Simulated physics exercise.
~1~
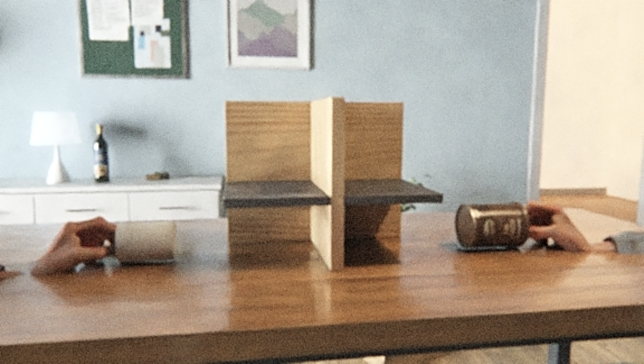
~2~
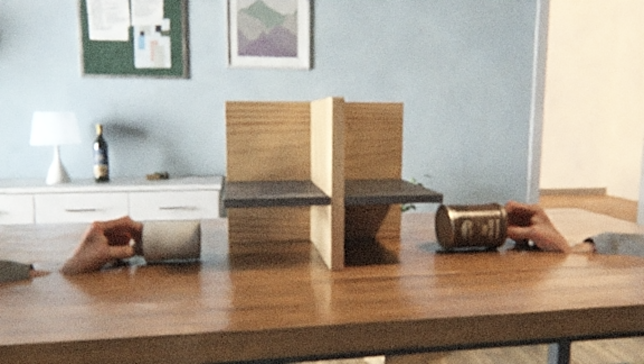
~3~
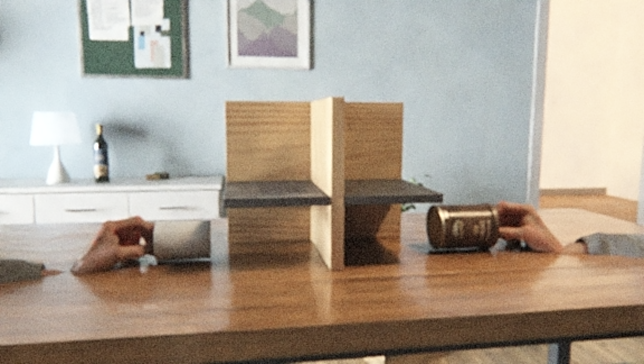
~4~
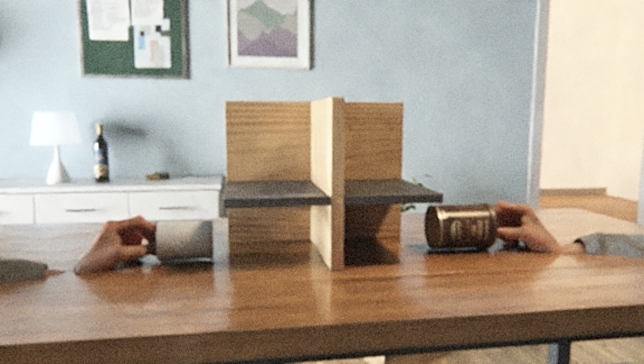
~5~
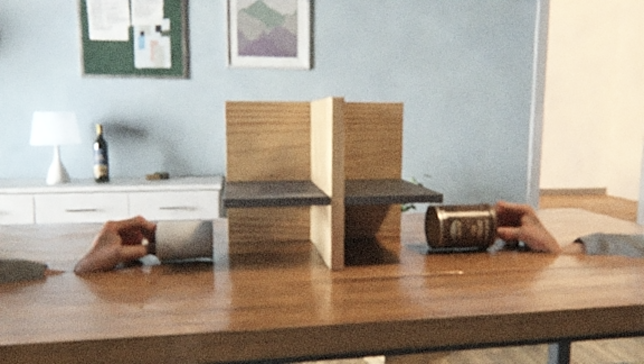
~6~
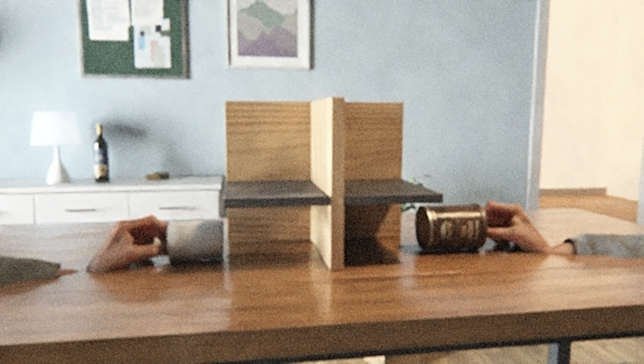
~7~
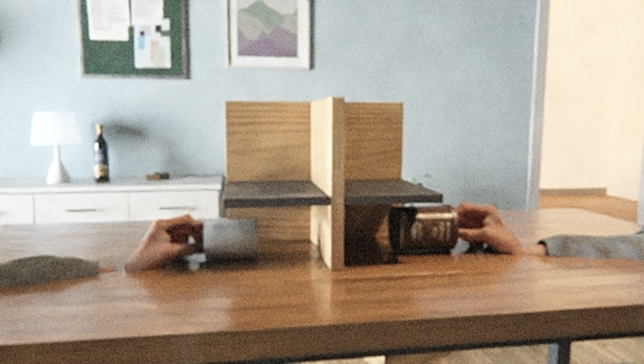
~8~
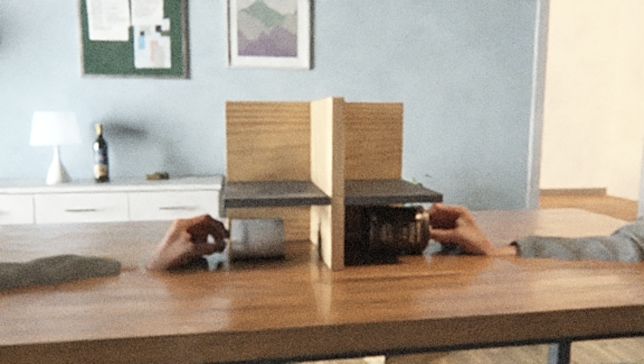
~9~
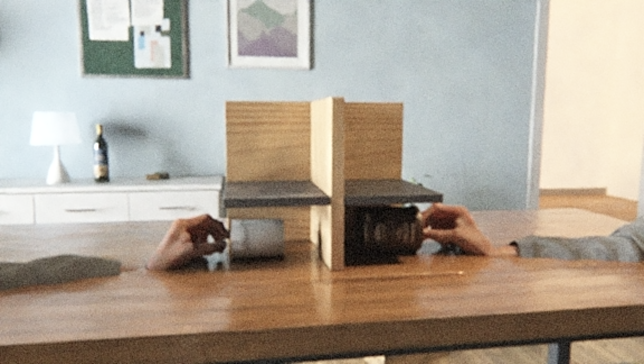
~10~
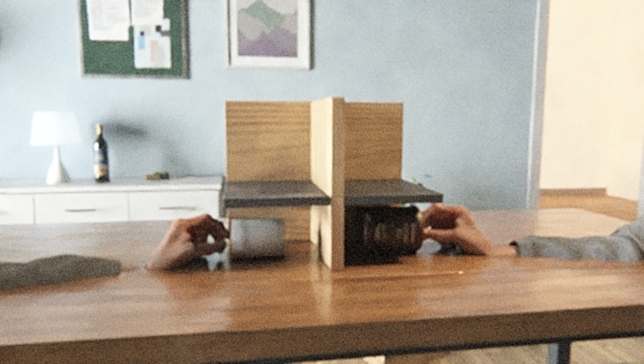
Two hands sliding a brown tin and a white beaker on their sides inward, pausing, then fitting both beneath a stand's shelves.
